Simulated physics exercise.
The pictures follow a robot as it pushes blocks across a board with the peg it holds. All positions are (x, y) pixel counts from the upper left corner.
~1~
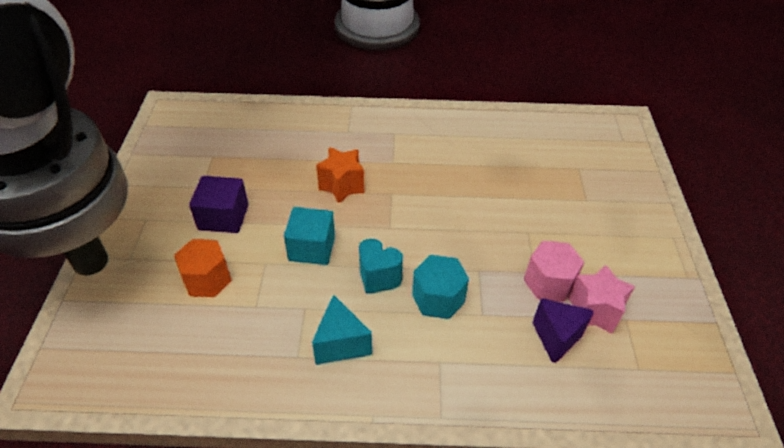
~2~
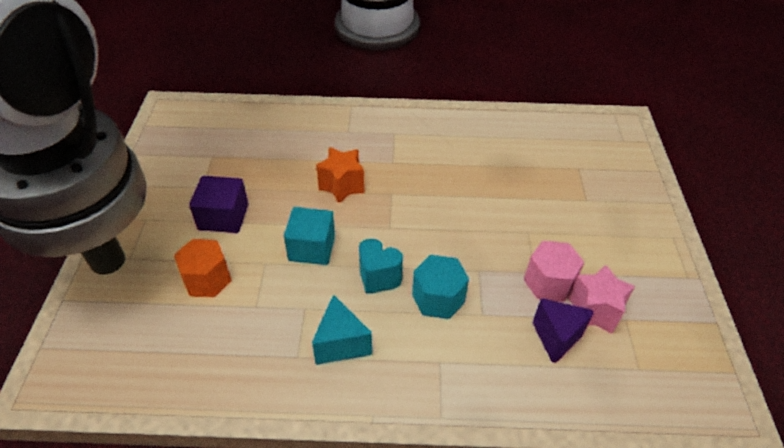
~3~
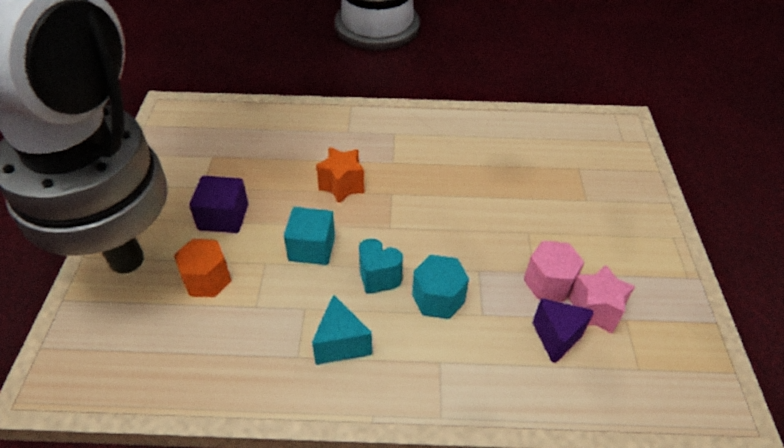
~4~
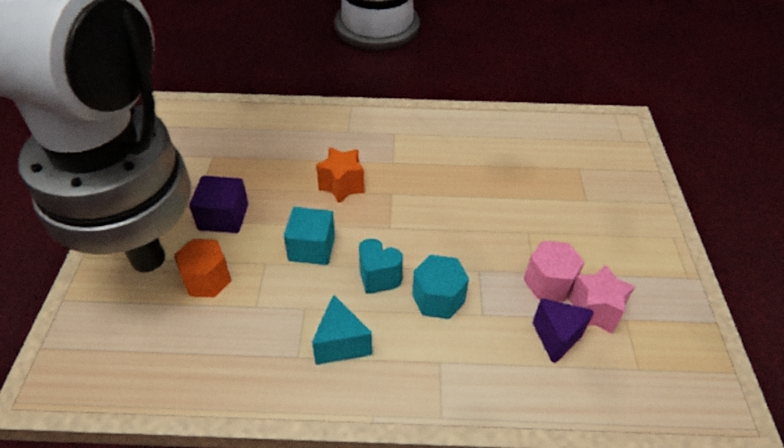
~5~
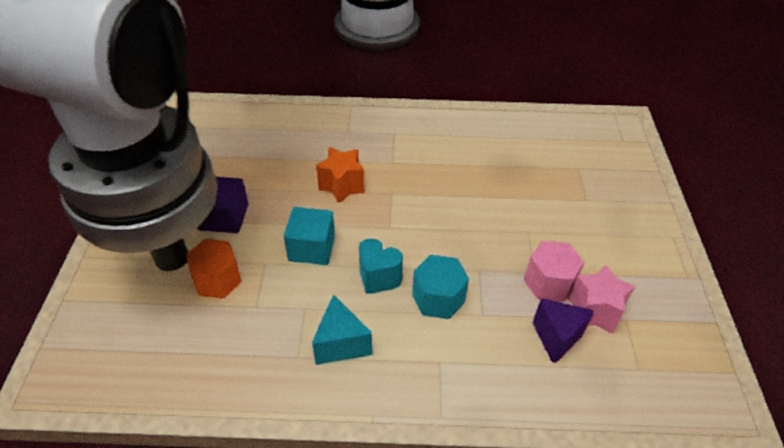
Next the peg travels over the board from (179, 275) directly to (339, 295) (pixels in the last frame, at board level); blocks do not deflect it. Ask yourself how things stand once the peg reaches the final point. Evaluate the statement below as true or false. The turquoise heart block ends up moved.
True - the claim holds.
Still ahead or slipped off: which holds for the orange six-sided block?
It is still there in front.
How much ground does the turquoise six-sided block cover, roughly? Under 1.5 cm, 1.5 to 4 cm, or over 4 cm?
It will move less than 1.5 cm.
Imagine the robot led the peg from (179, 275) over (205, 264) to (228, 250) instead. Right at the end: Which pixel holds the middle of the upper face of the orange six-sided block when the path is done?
That would be at about pixel (239, 251).
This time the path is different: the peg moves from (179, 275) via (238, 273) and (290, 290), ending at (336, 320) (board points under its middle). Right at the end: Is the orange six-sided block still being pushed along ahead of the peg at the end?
I'd say yes.
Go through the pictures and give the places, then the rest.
In the first frame, peg tip at (92, 264); block tops, orange six-sided block at (199, 256); turquoise three-sided block at (339, 323); turquoise heart block at (379, 255); turquoise six-sided block at (441, 275).
In the second frame, peg at (109, 263); blocks unchanged.
In the third frame, peg at (128, 262); blocks unchanged.
In the fourth frame, peg at (149, 261); blocks unchanged.
In the fifth frame, peg at (173, 260); orange six-sided block at (210, 256); turquoise three-sided block at (339, 323); turquoise heart block at (379, 255); turquoise six-sided block at (441, 275).
The first path, step by step. One third of the way, peg at (228, 266); orange six-sided block at (266, 263).
Two thirds of the way, peg at (282, 273); orange six-sided block at (322, 271).
At the end, peg at (338, 280); orange six-sided block at (378, 283), turned 15° clockwise; turquoise three-sided block in place; turquoise heart block at (398, 253), turned 45° anticlockwise; turquoise six-sided block in place.
